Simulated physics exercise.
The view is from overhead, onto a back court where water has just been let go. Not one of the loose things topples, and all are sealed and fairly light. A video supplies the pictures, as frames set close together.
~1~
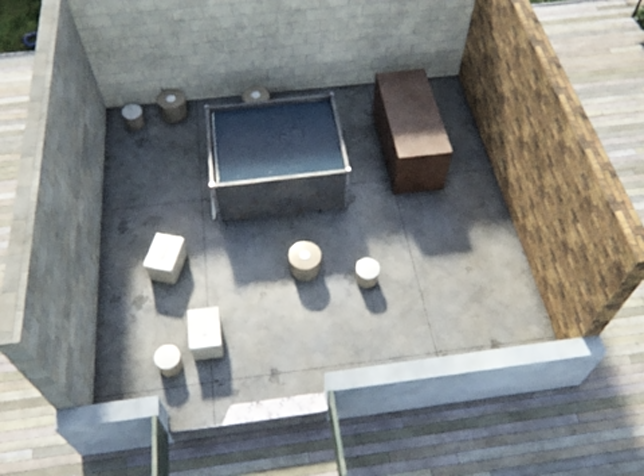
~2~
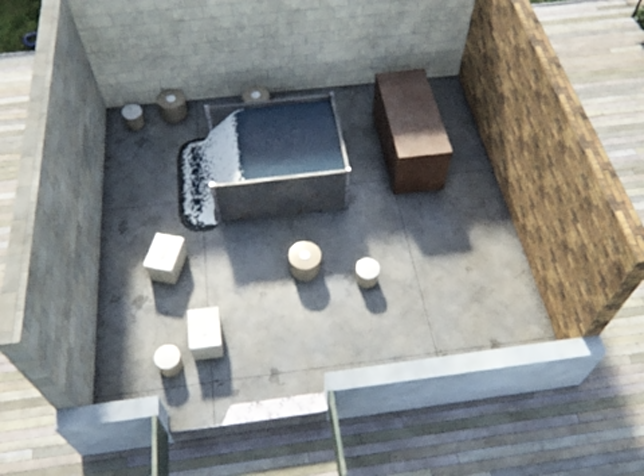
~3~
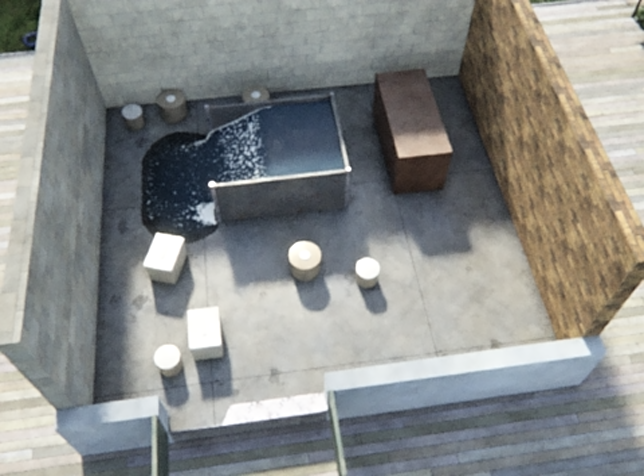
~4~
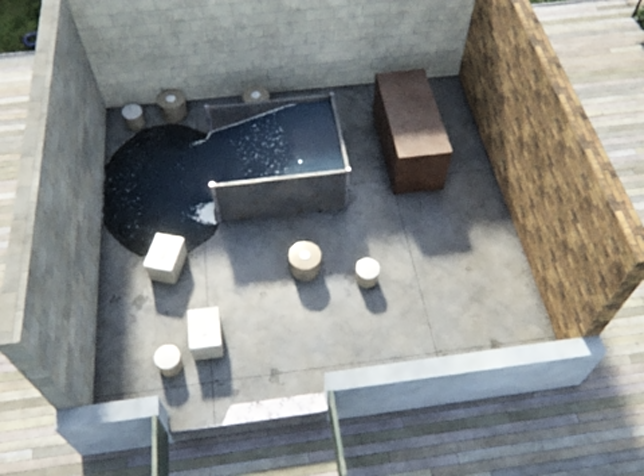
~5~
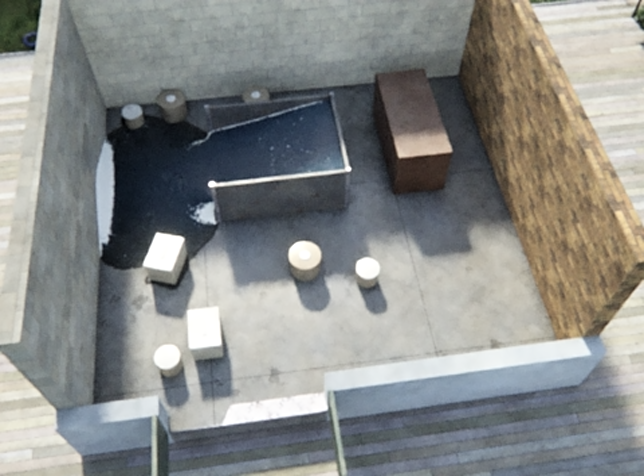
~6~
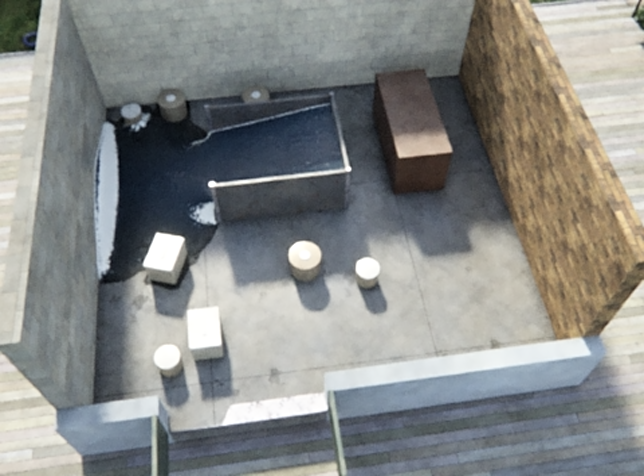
Dark water pours from the tank's left side, spreads across the floor and reaches the wall.
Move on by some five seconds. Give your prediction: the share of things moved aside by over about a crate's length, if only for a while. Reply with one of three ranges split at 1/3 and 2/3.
2/3 or more.
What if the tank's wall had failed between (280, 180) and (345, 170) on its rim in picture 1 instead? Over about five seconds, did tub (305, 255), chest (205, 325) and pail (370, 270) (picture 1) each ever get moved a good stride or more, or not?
In turn: Moved that far, stayed within it, moved that far.
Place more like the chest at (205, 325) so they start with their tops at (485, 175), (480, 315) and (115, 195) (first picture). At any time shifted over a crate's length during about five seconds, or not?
Stays put, stays put, displaced.
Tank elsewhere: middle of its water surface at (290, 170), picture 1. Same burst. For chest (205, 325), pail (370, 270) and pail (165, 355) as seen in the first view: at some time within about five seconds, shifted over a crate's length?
Well, in order they come out as moved that far, stayed within it and moved that far.
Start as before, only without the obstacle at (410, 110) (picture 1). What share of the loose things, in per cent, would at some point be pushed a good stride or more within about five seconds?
Result: Approx. 80 %.
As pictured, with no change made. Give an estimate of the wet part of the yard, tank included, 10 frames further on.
My estimate is about 40 per cent.
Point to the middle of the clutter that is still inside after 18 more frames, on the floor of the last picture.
Mean position: About (323, 211).
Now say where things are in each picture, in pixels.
The first picture shows a pail at (132, 111) rests on the ground; a tub at (171, 99), on the bottom; 0 of 8 have shifted.
The second picture shows a pail at (132, 111) rests on the ground; a tub at (171, 99), on the bottom; 0 of 8 have shifted.
The third picture shows a pail at (132, 111) rests on the ground; a tub at (171, 99) rests on the ground; 0 of 8 have shifted.
The fourth picture shows a pail at (132, 111), on the bottom; a tub at (171, 99), on the bottom; 0 of 8 have shifted.
The fifth picture shows a pail at (132, 111) rests on the ground; a tub at (171, 99) rests on the ground; 0 of 8 have shifted.
The sixth picture shows a pail at (131, 111), on the bottom; a tub at (171, 98), on the bottom; 0 of 8 have shifted.
A moment on, 0 of 8 are well off their spots; 1 afloat.
Next, 4 of 8 are well off their spots; 3 afloat.
Later, 6 of 8 are well off their spots; 3 afloat.
In the end, 6 of 8 are well off their spots, and 6 have been at some point; 2 afloat.
